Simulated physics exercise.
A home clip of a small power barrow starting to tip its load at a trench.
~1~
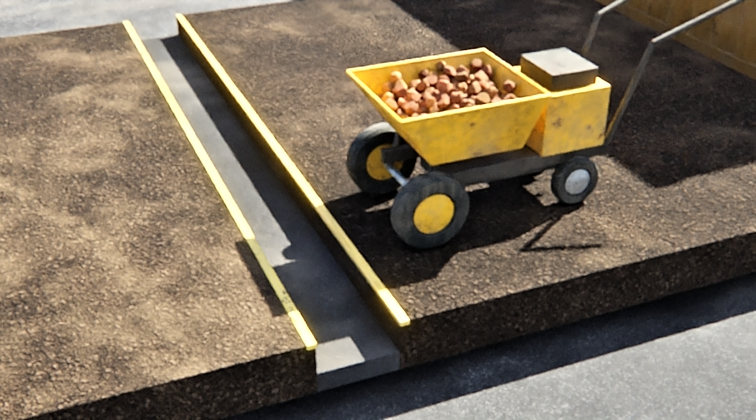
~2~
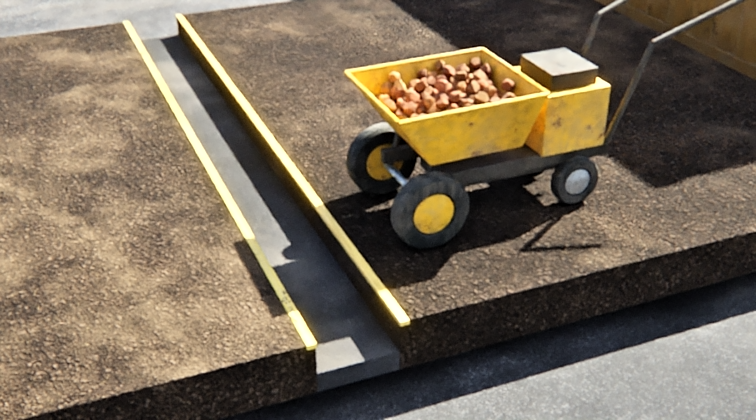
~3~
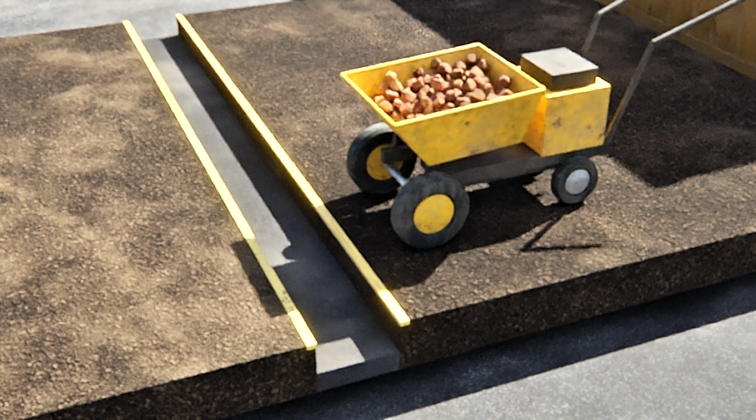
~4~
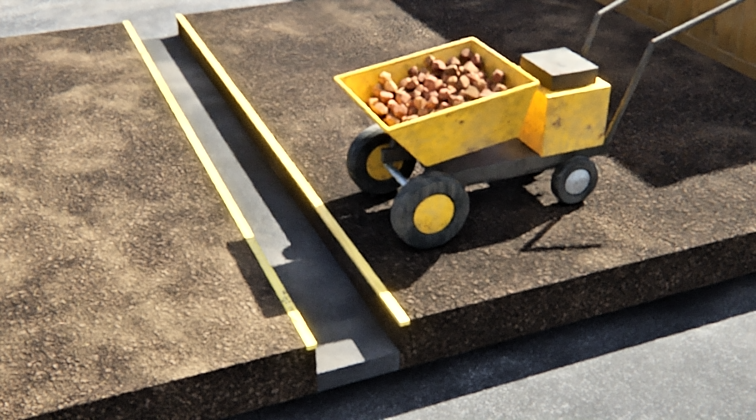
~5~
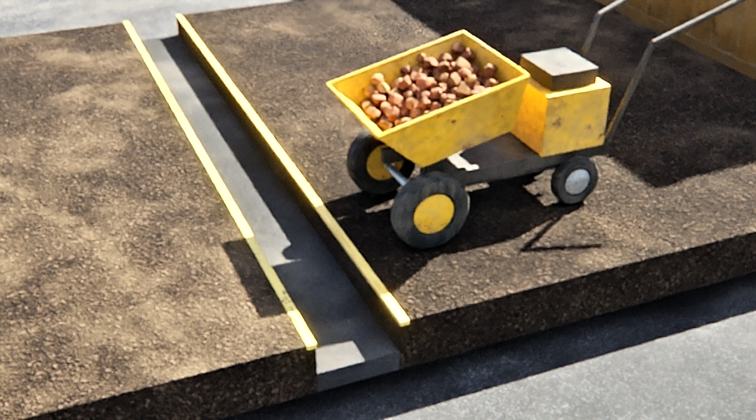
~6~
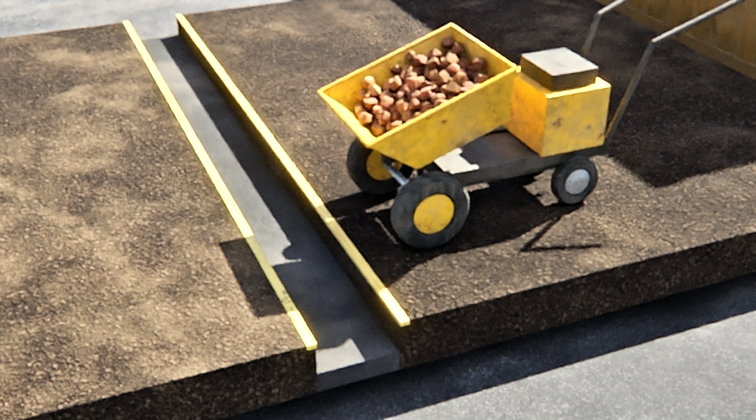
A small yellow barrow full of brown lumps stood beside a shallow trench with yellow edges, its wheels still, while its skip slowly tilted down to the left and the back end rose.
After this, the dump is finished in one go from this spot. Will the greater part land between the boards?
The trench ends with the larger part of it.
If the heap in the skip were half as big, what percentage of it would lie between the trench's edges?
It comes to 90 per cent or so.
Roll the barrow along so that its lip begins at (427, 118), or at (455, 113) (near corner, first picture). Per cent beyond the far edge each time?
The first gives 0 %, the second 0 %.
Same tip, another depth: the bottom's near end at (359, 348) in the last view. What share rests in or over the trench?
Roughly 60 in a hundred.
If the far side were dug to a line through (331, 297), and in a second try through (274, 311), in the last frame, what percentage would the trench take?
The first gives 10 %, the second 90 %.
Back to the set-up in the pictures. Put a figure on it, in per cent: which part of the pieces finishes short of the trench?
Near 0 %.
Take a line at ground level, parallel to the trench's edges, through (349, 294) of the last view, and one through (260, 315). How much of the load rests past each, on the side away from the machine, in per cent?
About 80 and 10 per cent.
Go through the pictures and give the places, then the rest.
Lip of the skip near (400, 123), level; top of the load near (465, 100), clay clods; first edge of the trench near (379, 286); far edge near (290, 307), the trench over half as wide as the skip, and shallow for its width, in the first picture.
Lip of the skip near (399, 124), level; top of the load near (463, 99), in the second picture.
Lip of the skip near (394, 126), tipped barely; top of the load near (460, 97), in the third picture.
Lip of the skip near (387, 131), tipped a little; top of the load near (470, 90), in the fourth picture.
Lip of the skip near (378, 137), tipped a little; top of the load near (462, 86), in the fifth picture.
Lip of the skip near (369, 146), tipped clearly; top of the load near (453, 71); first edge of the trench near (379, 286); far edge near (290, 307), in the sixth picture.
Shortly afterwards, skip tipped steeply; the whole lot in the skip.
Next, skip tipped right over; near two thirds in the skip; near a third in or heaped over the trench; a little beyond it; only a few falling.
Some moments later, skip tipped right over; a little in the skip; the bulk in or heaped over the trench; near a quarter beyond it.
In the end, skip tipped right over; only a few in the skip; the bulk in or heaped over the trench; near a quarter beyond it.
